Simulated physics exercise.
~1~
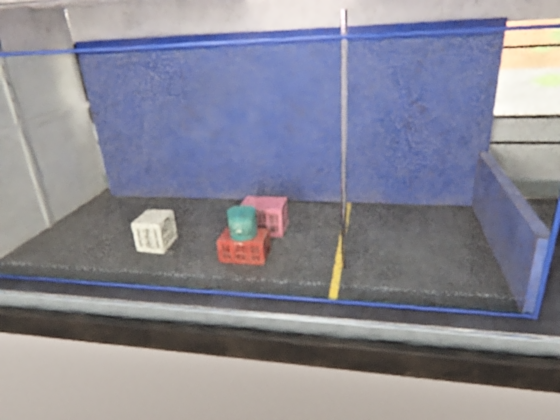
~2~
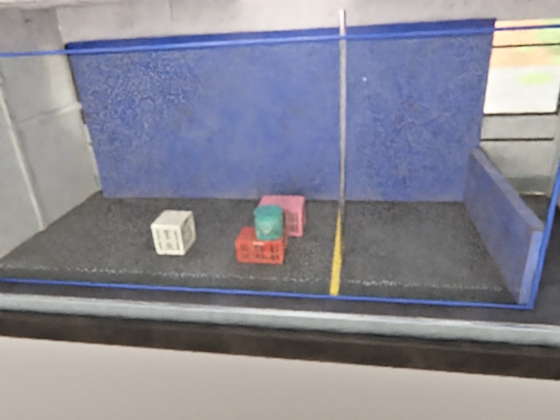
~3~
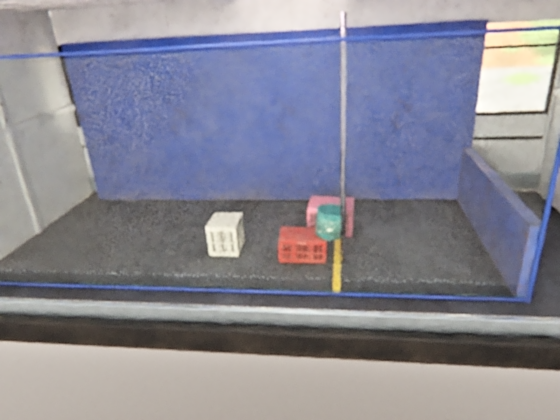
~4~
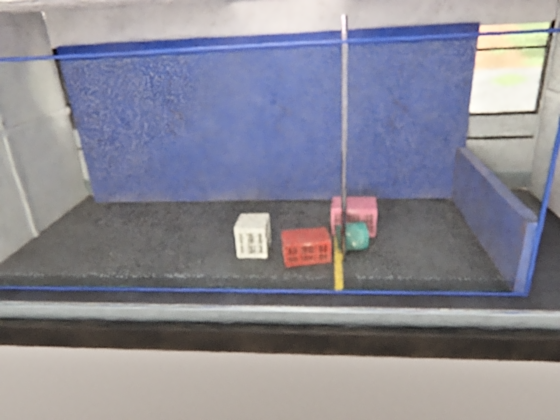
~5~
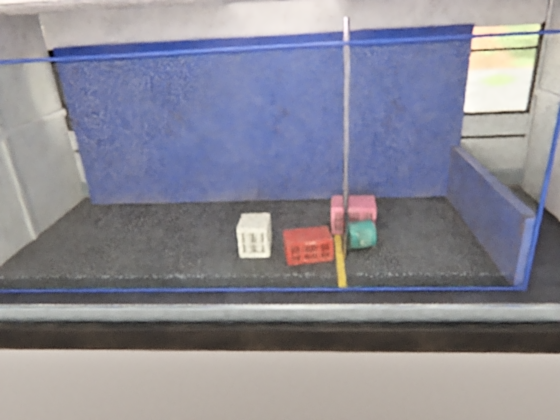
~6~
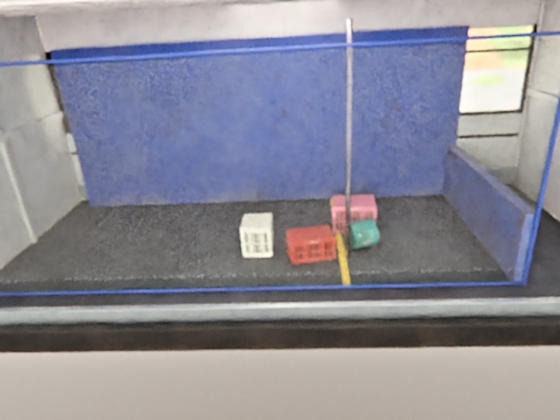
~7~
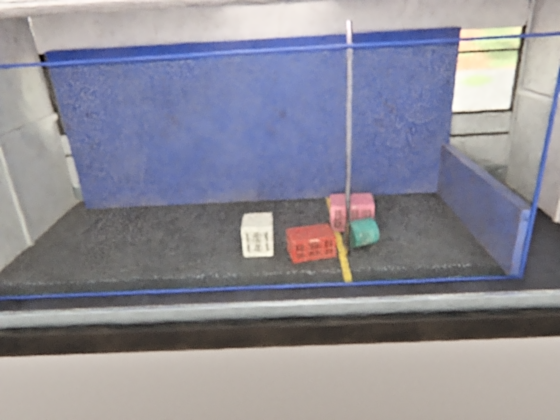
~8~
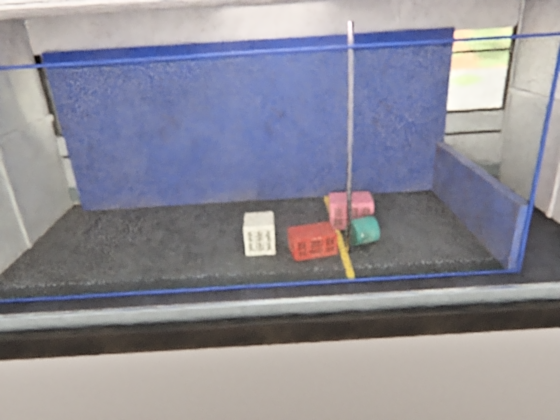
In a blue-walled bay, crates slide right, a teal bucket topples off the red one, and only the pink crate crosses the yellow line.
